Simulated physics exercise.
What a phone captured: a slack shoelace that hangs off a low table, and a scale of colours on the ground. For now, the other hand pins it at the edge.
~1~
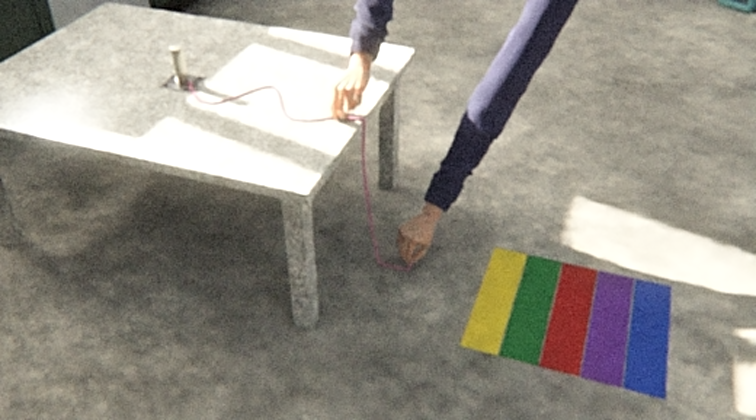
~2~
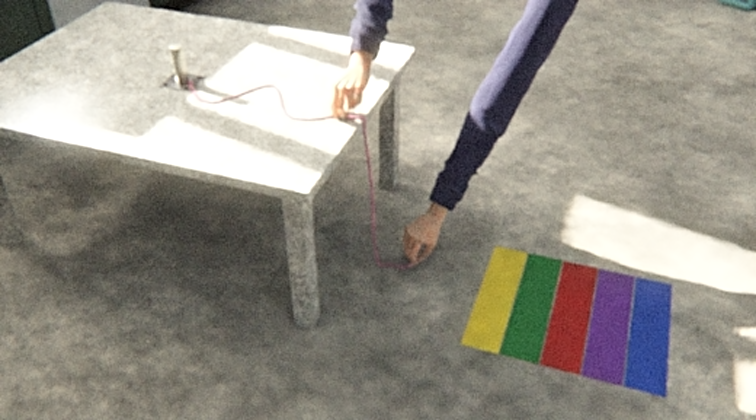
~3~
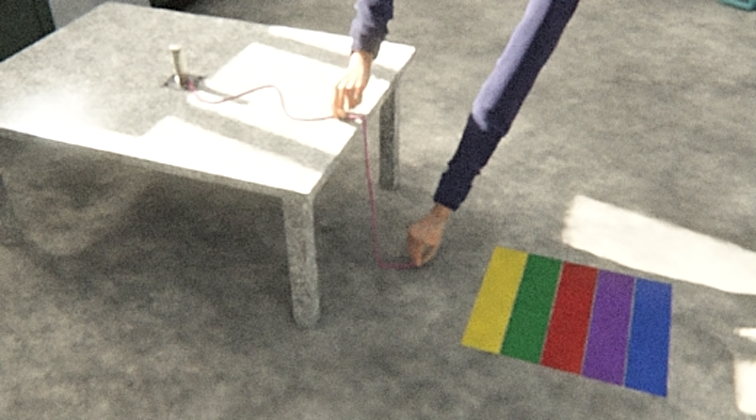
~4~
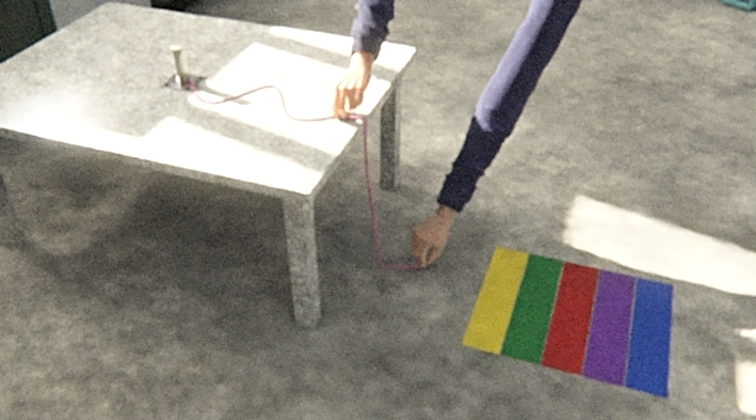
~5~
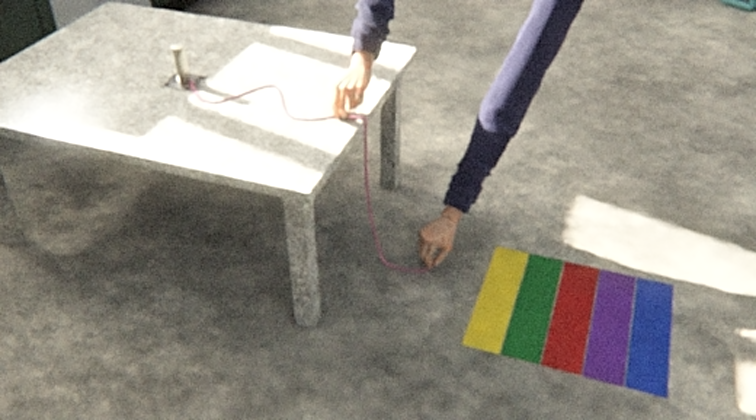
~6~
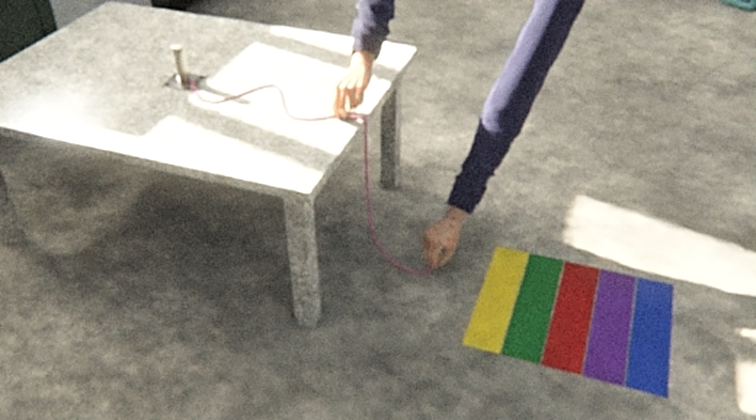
A hand near the floor slowly drew the loose end of a thin pinkish cord a little to the right, toward some coloured stripes, while the other hand pinned it at the table's edge.
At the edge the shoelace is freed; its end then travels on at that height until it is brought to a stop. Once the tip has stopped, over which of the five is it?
Over the purple strip.
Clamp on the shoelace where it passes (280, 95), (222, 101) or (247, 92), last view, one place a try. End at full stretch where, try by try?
Those spots come out as (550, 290), (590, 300) and (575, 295).
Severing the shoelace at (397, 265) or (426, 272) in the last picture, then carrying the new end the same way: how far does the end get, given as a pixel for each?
In order, around (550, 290) and (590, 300).
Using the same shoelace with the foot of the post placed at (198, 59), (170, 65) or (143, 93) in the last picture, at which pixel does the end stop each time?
Pixels, try by try: About (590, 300), (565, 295), (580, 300).
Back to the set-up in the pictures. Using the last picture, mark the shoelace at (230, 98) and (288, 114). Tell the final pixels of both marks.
I'd say about (255, 93) for one and about (361, 111) for the other.
Soon after, end near (543, 290); over green.
After that, end near (585, 300); over red.
At the stop, end near (611, 306); over purple. The end stops over the purple strip.
